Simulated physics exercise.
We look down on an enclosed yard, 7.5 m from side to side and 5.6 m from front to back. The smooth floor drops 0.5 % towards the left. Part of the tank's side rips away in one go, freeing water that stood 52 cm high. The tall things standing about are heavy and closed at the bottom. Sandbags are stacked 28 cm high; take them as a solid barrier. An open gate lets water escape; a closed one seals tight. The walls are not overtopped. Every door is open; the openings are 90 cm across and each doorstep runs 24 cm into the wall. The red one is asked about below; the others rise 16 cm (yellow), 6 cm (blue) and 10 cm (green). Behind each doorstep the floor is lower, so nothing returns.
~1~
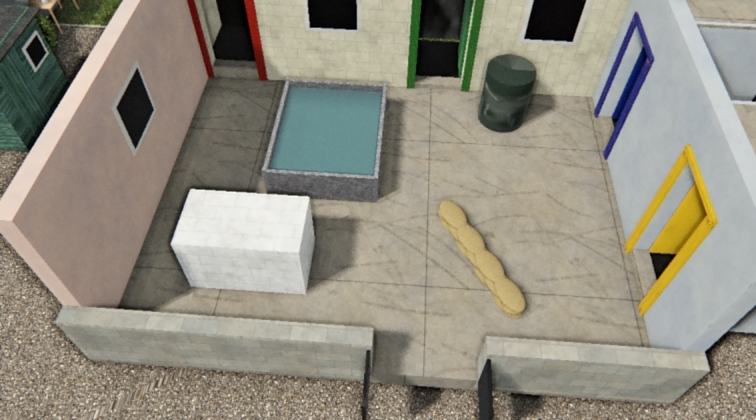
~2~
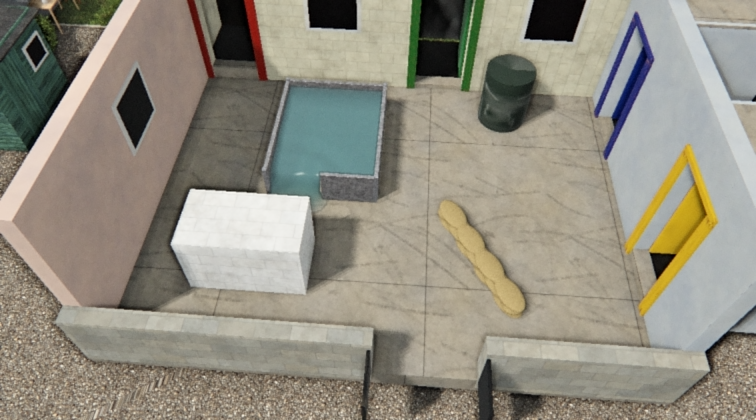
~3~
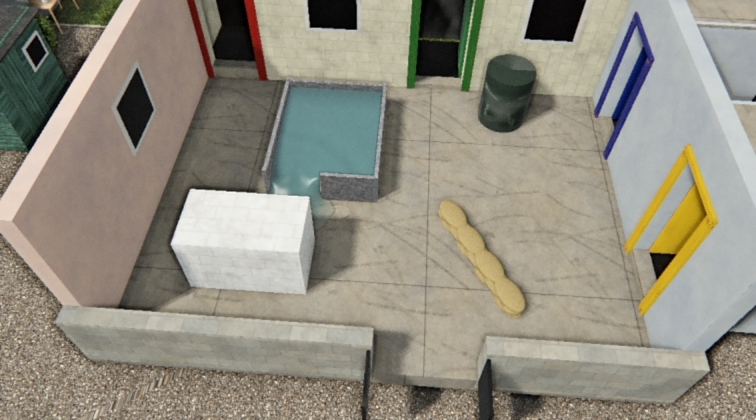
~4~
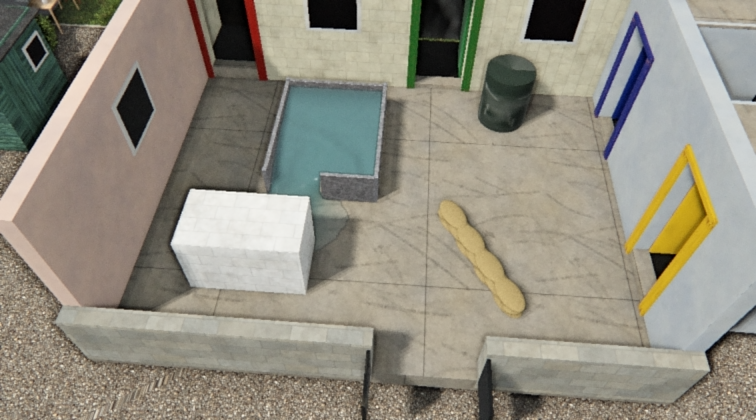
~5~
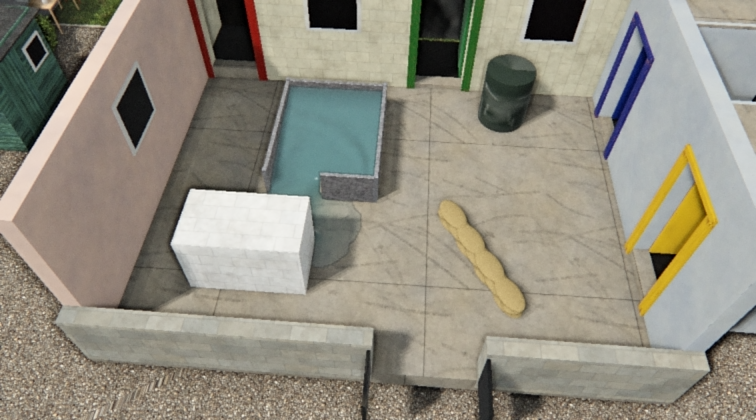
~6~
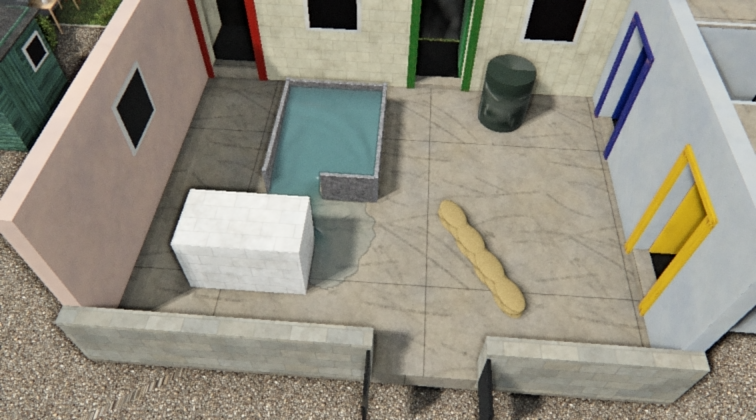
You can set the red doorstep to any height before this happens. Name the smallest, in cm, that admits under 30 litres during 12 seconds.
Close to 9 cm is just enough.
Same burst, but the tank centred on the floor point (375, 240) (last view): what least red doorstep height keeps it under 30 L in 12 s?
Then roughly 7.0 cm.
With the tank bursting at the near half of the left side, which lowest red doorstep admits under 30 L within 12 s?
Some 16 cm.
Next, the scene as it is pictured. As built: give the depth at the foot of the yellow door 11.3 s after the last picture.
About 2.5 cm.
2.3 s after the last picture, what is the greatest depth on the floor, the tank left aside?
About 27 cm.
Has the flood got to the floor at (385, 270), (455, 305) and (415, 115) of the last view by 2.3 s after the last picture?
In turn: Wet, under water, not reached.
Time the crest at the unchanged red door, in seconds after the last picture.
At about 2.8 s.
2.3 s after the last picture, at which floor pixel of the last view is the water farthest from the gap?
Around (554, 368).
Then, 0.7 s after the last picture water covers 10 % of the floor, deepest (42 cm) near (287, 230); it has not reached the red door.
Then, 2.3 s after the last picture water covers 40 % of the floor, deepest (27 cm) near (276, 230); 6 cm at the red door, 0 litres in over its 24 cm doorstep.
Then, 11.3 s after the last picture water covers 95 % of the floor, deepest (9 cm) near (276, 230); 6 cm at the red door, 0 litres in over its 24 cm doorstep.
At the red door as built, the water peaked near 15 cm, 2.9 s after the last picture.
Run again over the same 12 s with other heights there, 48 litres in over 8 cm, 16 litres over 10.5 cm. The limit of 30 litres is kept from about 9 cm up.
